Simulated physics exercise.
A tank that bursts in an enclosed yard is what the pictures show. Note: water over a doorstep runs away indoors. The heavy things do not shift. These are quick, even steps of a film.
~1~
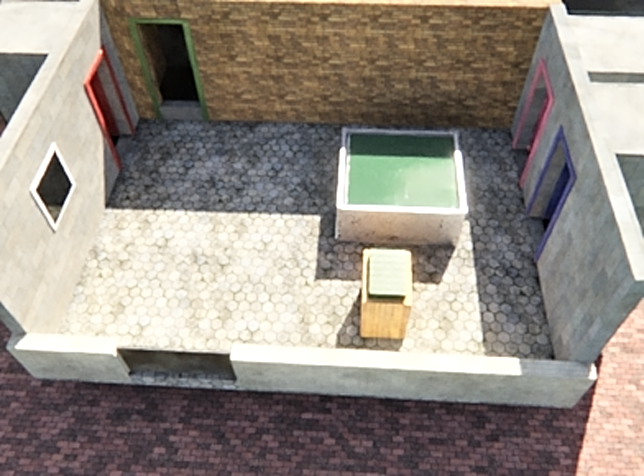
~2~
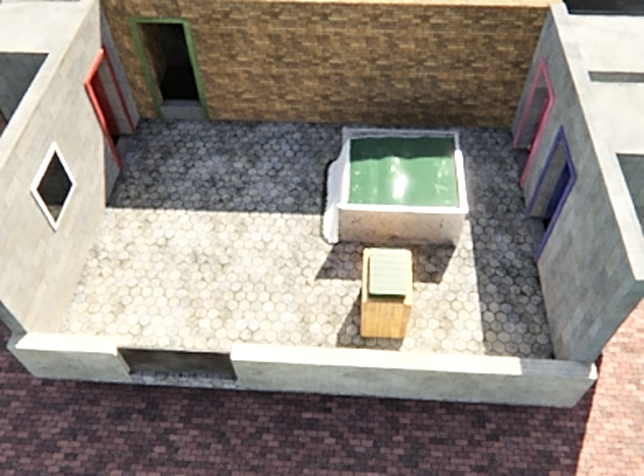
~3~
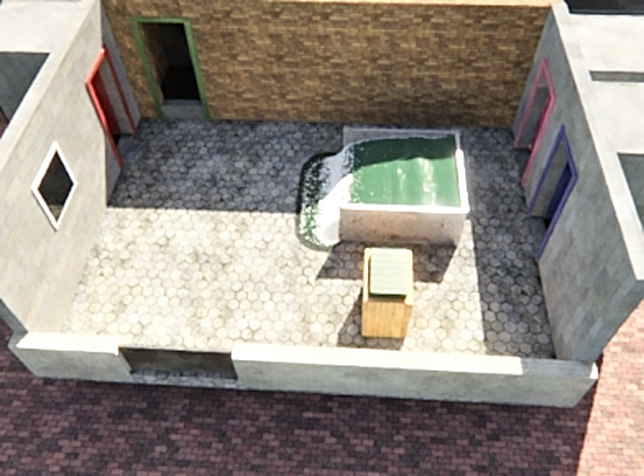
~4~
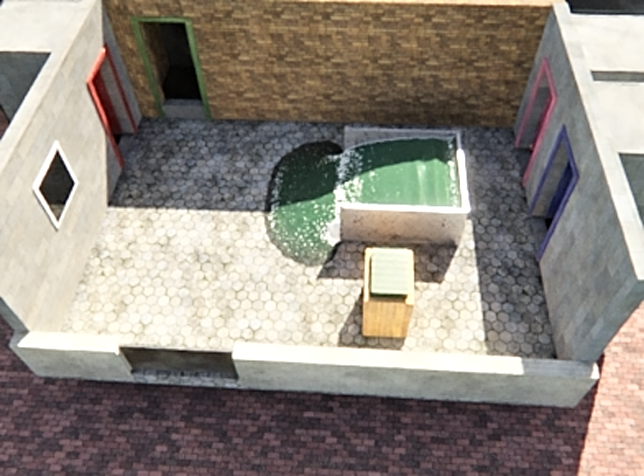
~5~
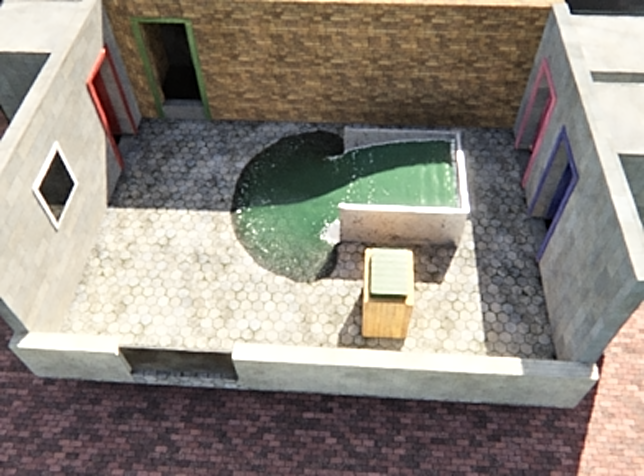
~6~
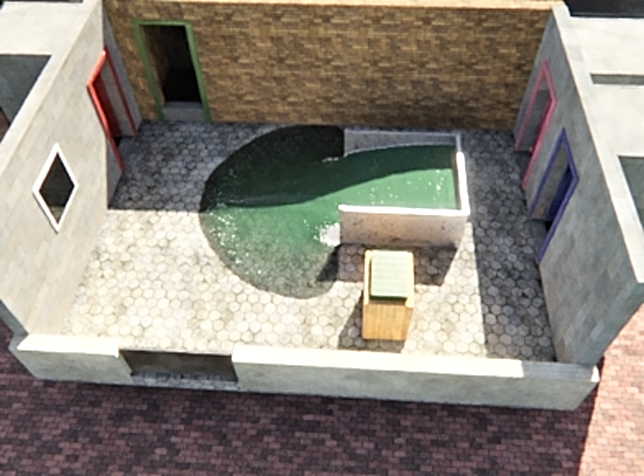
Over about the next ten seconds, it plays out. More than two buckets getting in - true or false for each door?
Pink door: False; red door: True; blue door: False; green door: False.
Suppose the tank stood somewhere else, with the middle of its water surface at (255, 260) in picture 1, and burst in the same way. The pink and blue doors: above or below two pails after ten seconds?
Looking at both, the pink door ends up above, and the blue door ends up above.
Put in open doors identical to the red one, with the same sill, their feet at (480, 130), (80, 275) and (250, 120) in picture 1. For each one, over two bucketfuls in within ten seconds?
Taking them as listed, the first doesn't reach the limit, the second gets past the limit and the third gets past the limit.
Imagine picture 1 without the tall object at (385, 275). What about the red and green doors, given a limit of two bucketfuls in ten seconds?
Outcome: Red door overshoots the threshold, green door comes in beneath the threshold.
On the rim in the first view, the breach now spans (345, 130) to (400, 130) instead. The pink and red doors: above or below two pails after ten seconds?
The pink door exceeds the limit and the red door exceeds the limit.
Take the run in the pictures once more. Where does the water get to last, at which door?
It's the pink door.
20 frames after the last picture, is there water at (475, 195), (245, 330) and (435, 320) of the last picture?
Result, in that order: Not wetted / wetted / not wetted.
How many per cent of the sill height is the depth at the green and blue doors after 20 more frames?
About 80 and 0 %.
A moment on, water covers 50 % of the floor; the pink door not reached, the red door under two buckets in, the blue door not reached, the green door wet at the sill, nothing in.
Next, water covers 55 % of the floor; the pink door not reached, the red door far over two buckets in, the blue door not reached, the green door wet at the sill, nothing in.
Then, water covers 55 % of the floor; the pink door not reached, the red door far over two buckets in, the blue door not reached, the green door wet at the sill, nothing in.
Later, water covers 70 % of the floor; the pink door not reached, the red door far over two buckets in, the blue door not reached, the green door wet at the sill, nothing in.
In the end, water covers 95 % of the floor; the pink door wet at the sill, nothing in, the red door far over two buckets in, the blue door under two buckets in, the green door wet at the sill, nothing in.
